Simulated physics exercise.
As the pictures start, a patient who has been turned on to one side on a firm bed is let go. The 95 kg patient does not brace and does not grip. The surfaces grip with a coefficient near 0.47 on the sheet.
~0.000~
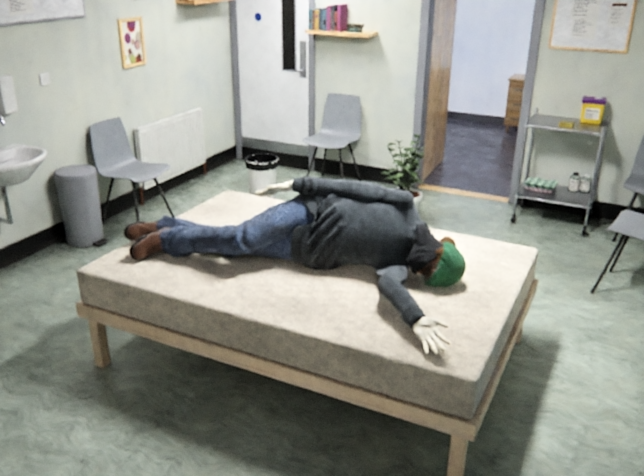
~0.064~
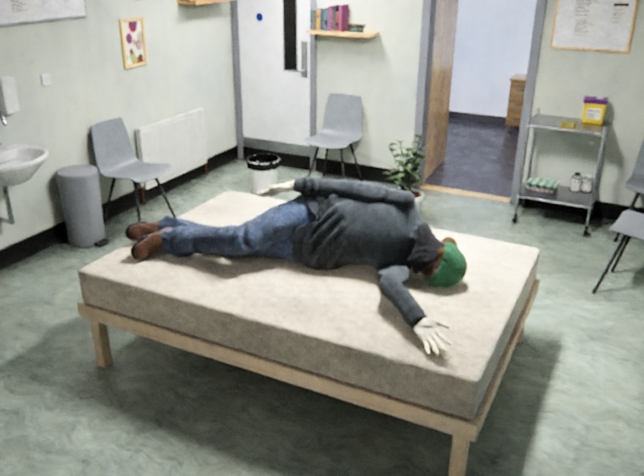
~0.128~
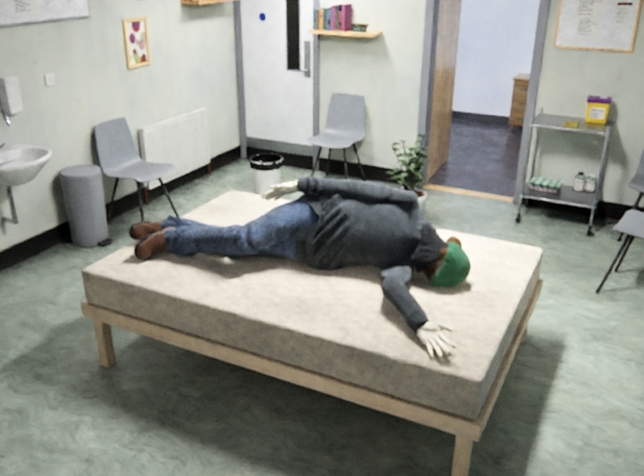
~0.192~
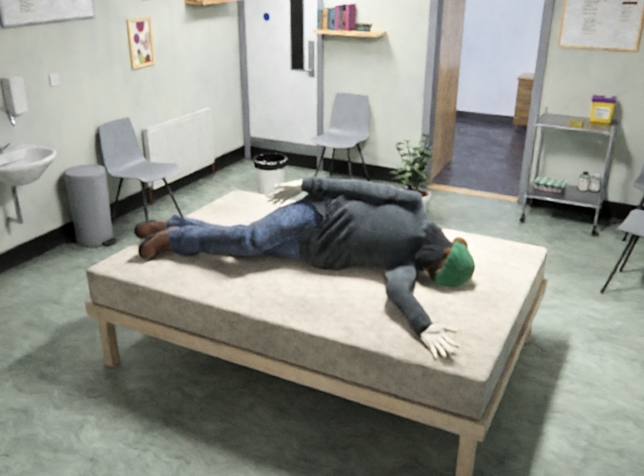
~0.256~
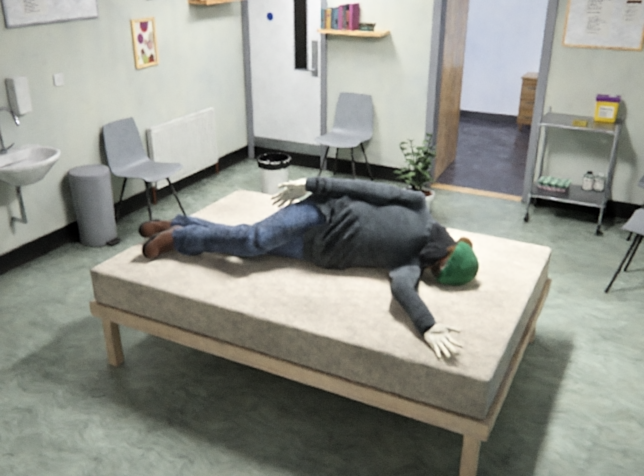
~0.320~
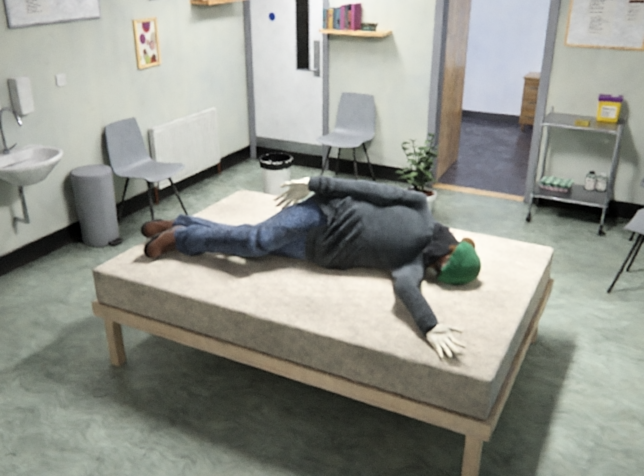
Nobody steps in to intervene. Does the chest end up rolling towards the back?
Yes.
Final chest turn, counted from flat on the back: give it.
Turn from flat on the back: About 0°.
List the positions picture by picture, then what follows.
The first frame shows chest (396, 234); turn of the shoulders 75°.
The second frame shows chest (398, 234); turn of the shoulders 75°.
The third frame shows chest (401, 234); turn of the shoulders 70°.
The fourth frame shows chest (406, 235); turn of the shoulders 70°.
The fifth frame shows chest (410, 235); turn of the shoulders 65°.
The sixth frame shows chest (412, 236); turn of the shoulders 60°.
After 0.54 s the chest is turned 50° from lying flat on the back, near (413, 236) in the last picture's view.
After 0.94 s the chest is turned 35° from lying flat on the back, near (413, 235) in the last picture's view.
After 1.54 s the chest is turned 0° from lying flat on the back, near (410, 235) in the last picture's view.
At rest, 2.8 s, chest sinks back.
